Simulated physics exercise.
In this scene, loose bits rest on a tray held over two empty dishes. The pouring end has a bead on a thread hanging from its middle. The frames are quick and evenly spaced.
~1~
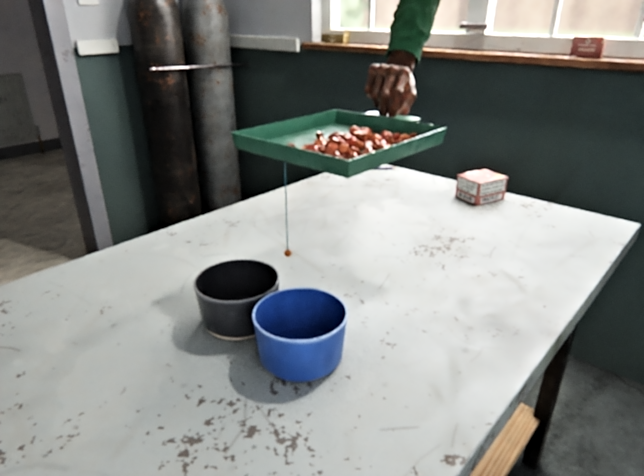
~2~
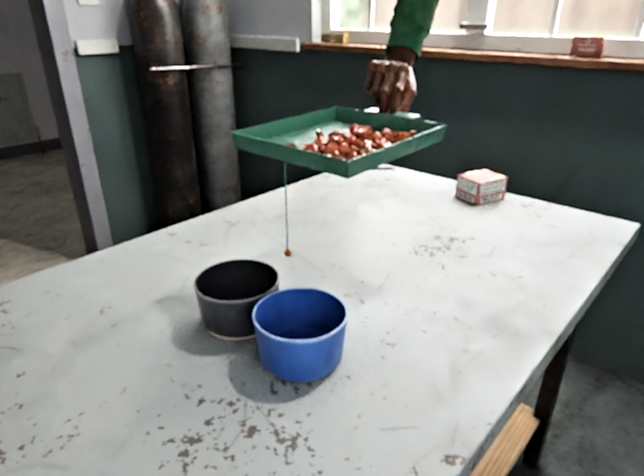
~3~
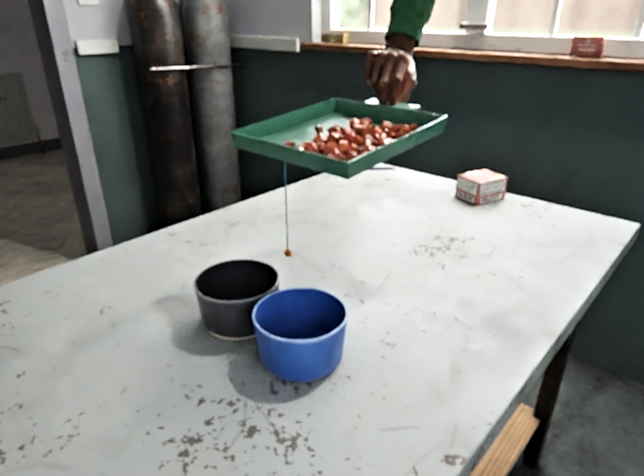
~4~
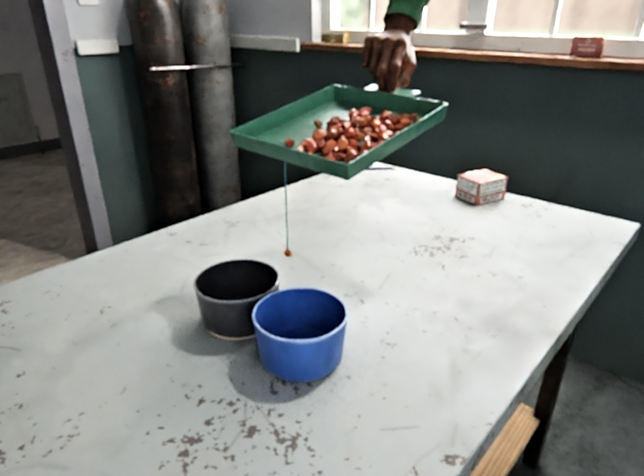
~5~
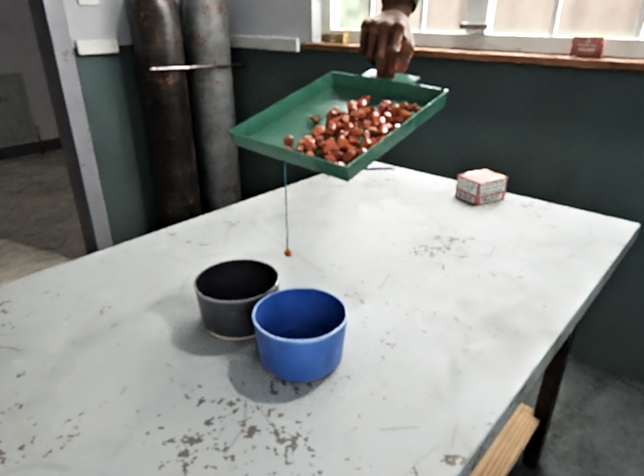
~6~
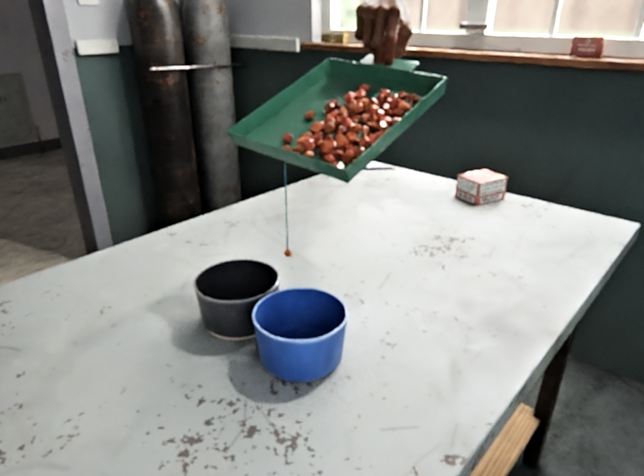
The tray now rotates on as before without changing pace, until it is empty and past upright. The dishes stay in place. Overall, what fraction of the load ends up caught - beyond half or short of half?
Beyond half.
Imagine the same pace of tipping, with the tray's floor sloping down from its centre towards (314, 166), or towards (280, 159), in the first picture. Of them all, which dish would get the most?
So, the dish at the right the first time round, the dish at the left the second.
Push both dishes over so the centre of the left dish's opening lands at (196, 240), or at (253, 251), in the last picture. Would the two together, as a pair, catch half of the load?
Held in all, by try: A smaller portion, then a smaller portion.
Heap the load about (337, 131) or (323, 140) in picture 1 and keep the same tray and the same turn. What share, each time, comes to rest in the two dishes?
Try 1: 80 %; try 2: 80 %.
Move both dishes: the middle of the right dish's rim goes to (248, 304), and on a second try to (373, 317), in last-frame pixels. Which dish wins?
At the first place right, at the second the left one.
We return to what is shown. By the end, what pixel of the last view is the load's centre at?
Around (282, 338).
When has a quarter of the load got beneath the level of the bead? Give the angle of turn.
Roughly 100°.
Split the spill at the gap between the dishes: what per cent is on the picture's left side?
Near 10 per cent.
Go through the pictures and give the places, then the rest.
The first frame shows corners of the pouring end at (235, 132) and (348, 159), level; middle of the load at (355, 145), bits of crushed brick; left dish at (205, 313); right dish at (267, 351); bead on its thread at (288, 253).
The second frame shows corners of the pouring end at (235, 132) and (348, 160), level; middle of the load at (355, 144).
The third frame shows corners of the pouring end at (234, 131) and (347, 161), tipped barely, lowest at the right corner; middle of the load at (355, 140).
The fourth frame shows corners of the pouring end at (233, 131) and (347, 163), tipped a little, lowest at the right corner; middle of the load at (355, 134).
The fifth frame shows corners of the pouring end at (232, 130) and (346, 165), tipped clearly, lowest at the right corner; middle of the load at (354, 128).
The sixth frame shows corners of the pouring end at (230, 130) and (345, 167), tipped clearly, lowest at the right corner; middle of the load at (353, 122); left dish at (205, 313); right dish at (267, 351).
Soon after the last picture, tray tipped steeply; nearly all on the tray; a stray few in the air.
A little later, tray tipped past a quarter turn; about a quarter on the tray; about a third in the right dish; about a quarter in the left dish; a stray few outside both; about a quarter in the air.
Later still, tray tipped past a quarter turn; about half in the right dish; about a third in the left dish; a small part outside both; a stray few in the air.
At rest, tray tipped past a quarter turn; about half in the right dish; about a third in the left dish; a small part outside both; a stray few in the air.
